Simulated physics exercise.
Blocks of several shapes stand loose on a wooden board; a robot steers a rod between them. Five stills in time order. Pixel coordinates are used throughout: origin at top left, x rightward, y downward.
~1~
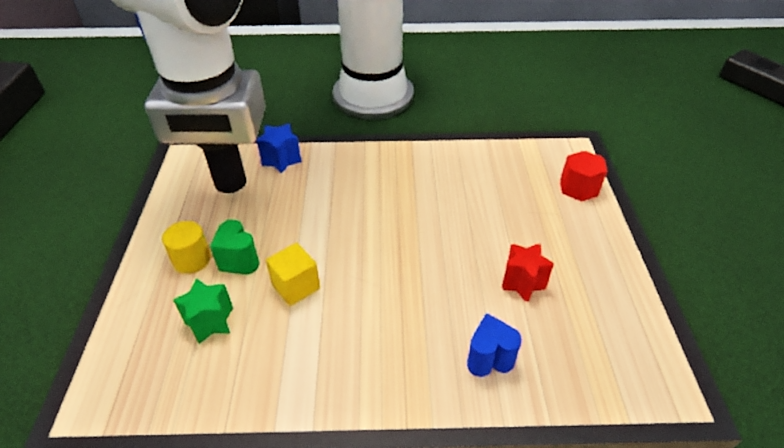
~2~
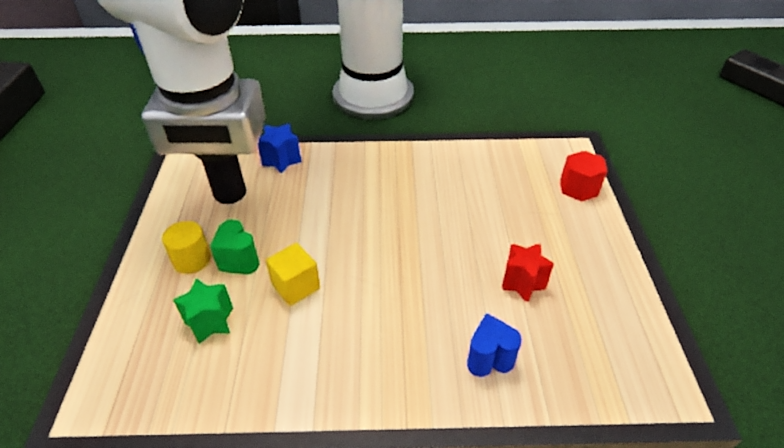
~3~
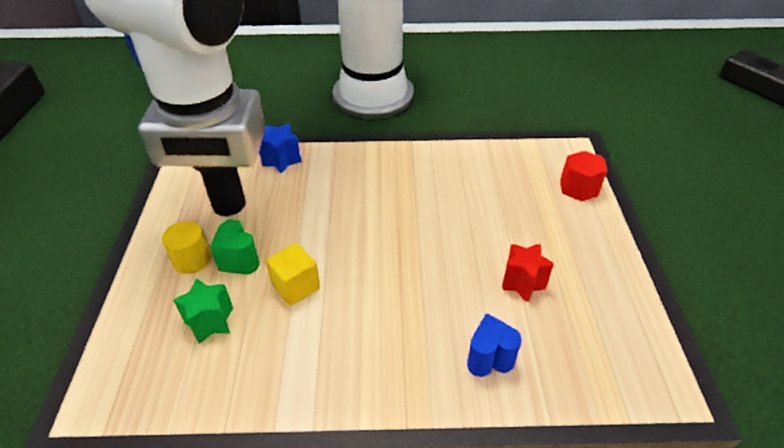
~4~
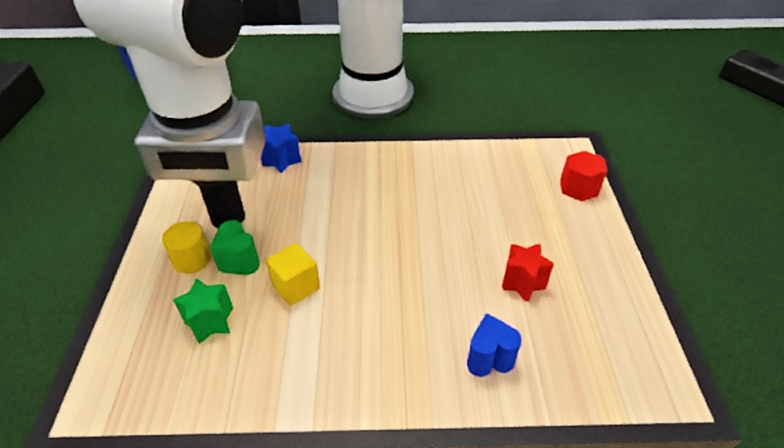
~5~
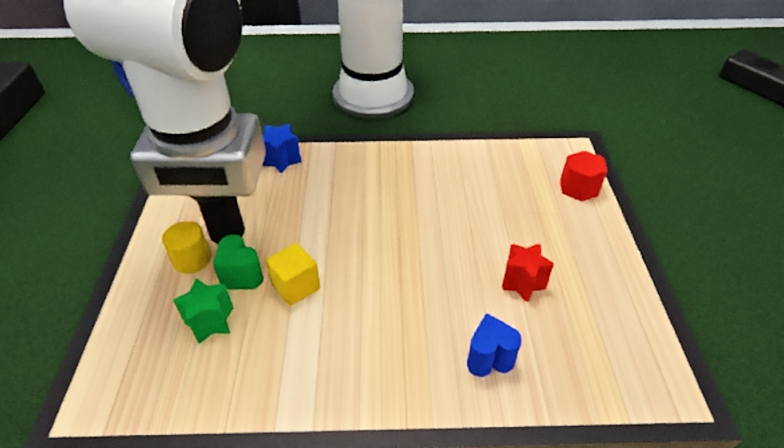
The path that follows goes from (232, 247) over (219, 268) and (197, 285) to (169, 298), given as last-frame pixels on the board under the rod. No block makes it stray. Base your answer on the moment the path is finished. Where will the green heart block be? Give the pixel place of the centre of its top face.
Pixel (233, 269).
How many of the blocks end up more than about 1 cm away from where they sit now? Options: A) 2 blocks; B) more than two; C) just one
Answer: A.
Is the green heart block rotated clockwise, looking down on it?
No - that is not the case.
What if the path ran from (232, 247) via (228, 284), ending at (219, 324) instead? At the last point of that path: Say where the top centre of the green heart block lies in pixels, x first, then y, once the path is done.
Expect it around (252, 301).
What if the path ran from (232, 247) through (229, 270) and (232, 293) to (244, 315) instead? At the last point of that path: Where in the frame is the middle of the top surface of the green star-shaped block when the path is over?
I'd expect the centre of its top face to be at (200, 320).
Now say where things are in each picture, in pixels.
In the first frame, rod tip at (231, 183); block tops, yellow circular block at (182, 234); green star-shaped block at (200, 297); green heart block at (231, 235); yellow square at (291, 261).
In the second frame, rod at (230, 193); blocks unchanged.
In the third frame, rod at (229, 205); blocks unchanged.
In the fourth frame, rod at (228, 218); blocks unchanged.
In the fifth frame, rod at (227, 232); yellow circular block at (182, 234); green star-shaped block at (200, 297); green heart block at (233, 251); yellow square at (291, 261).
On the path given first. Halfway along, rod at (203, 262); yellow circular block at (167, 241); green star-shaped block at (202, 299), turned 15° clockwise; green heart block at (233, 269), turned 50° anticlockwise.
At the end, rod at (161, 283); yellow circular block at (159, 242); green star-shaped block at (202, 299), turned 15° clockwise; green heart block at (233, 269), turned 50° anticlockwise; yellow square in place.
